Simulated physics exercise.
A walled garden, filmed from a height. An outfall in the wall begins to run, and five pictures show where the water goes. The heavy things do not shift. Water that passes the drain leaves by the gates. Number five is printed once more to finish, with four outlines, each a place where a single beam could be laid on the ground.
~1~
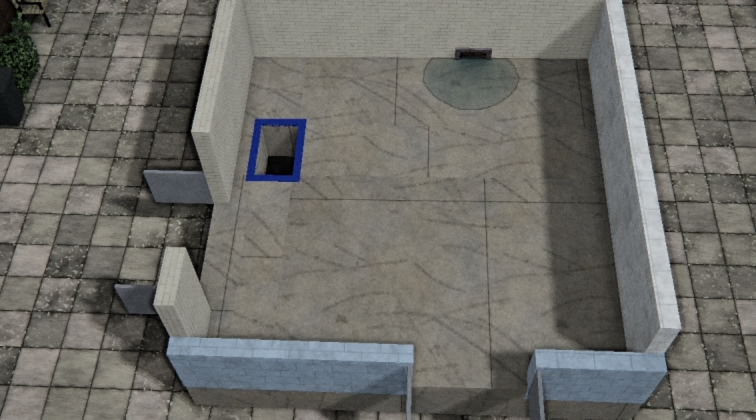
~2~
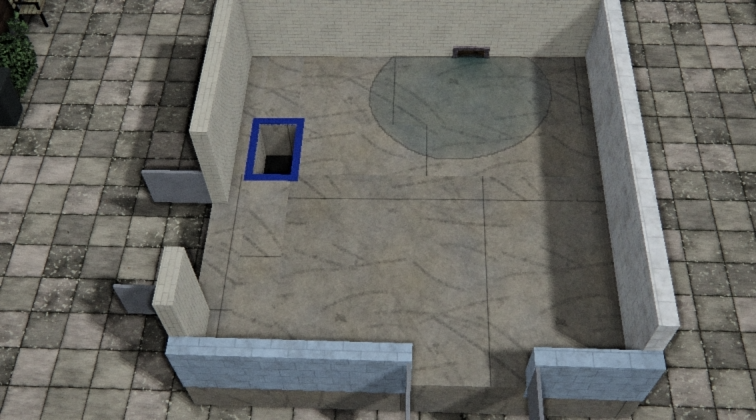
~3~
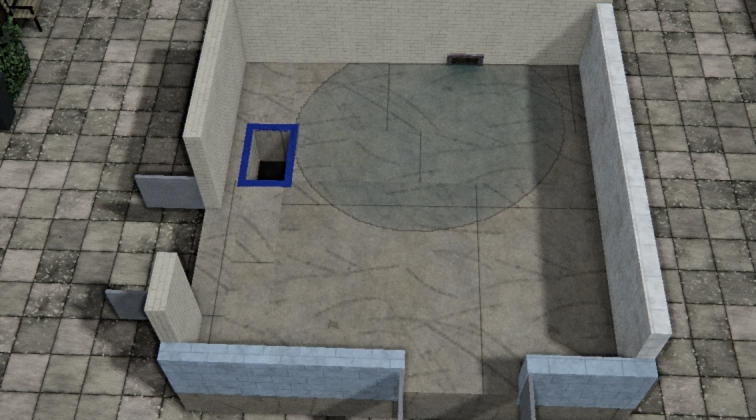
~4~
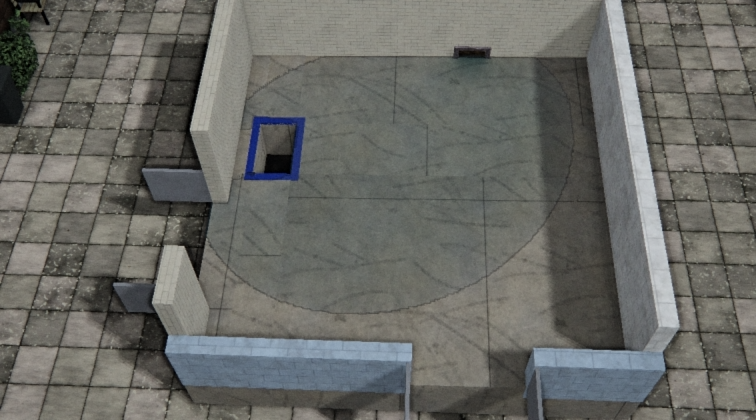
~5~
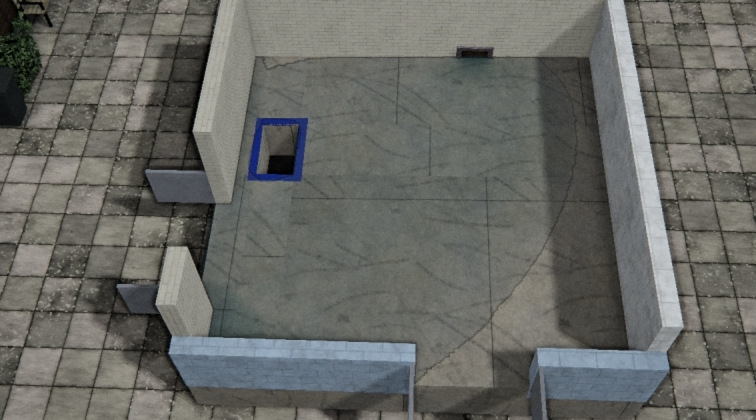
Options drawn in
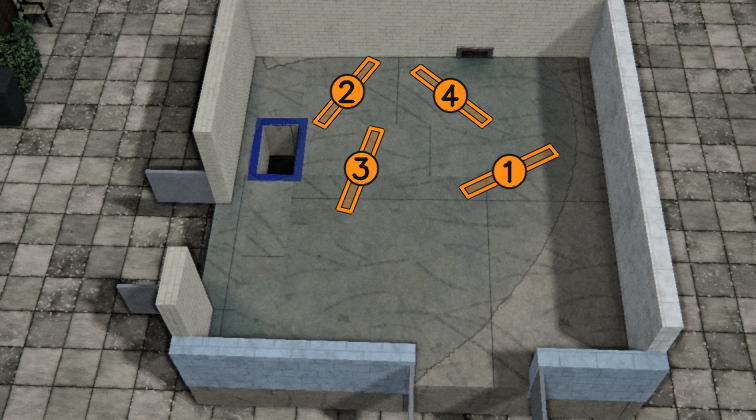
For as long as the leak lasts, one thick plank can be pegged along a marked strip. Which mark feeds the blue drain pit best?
1.
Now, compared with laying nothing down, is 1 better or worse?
It is better.
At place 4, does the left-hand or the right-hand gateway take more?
The left one.
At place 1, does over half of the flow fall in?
No.
On the marked copy, 1 from (464, 192) to (553, 150); 2 from (319, 124) to (373, 60); 3 from (344, 210) to (376, 129); 4 from (416, 69) to (486, 122).
If 1 is chosen, about 31 % of the stream runs into the blue drain pit, about 69 % out by the gates.
If 2 is chosen, about 19 % of the stream runs into the blue drain pit, about 81 % out by the gates.
If 3 is chosen, about 20 % of the stream runs into the blue drain pit, about 80 % out by the gates.
If 4 is chosen, about 16 % of the stream runs into the blue drain pit, about 84 % out by the gates.
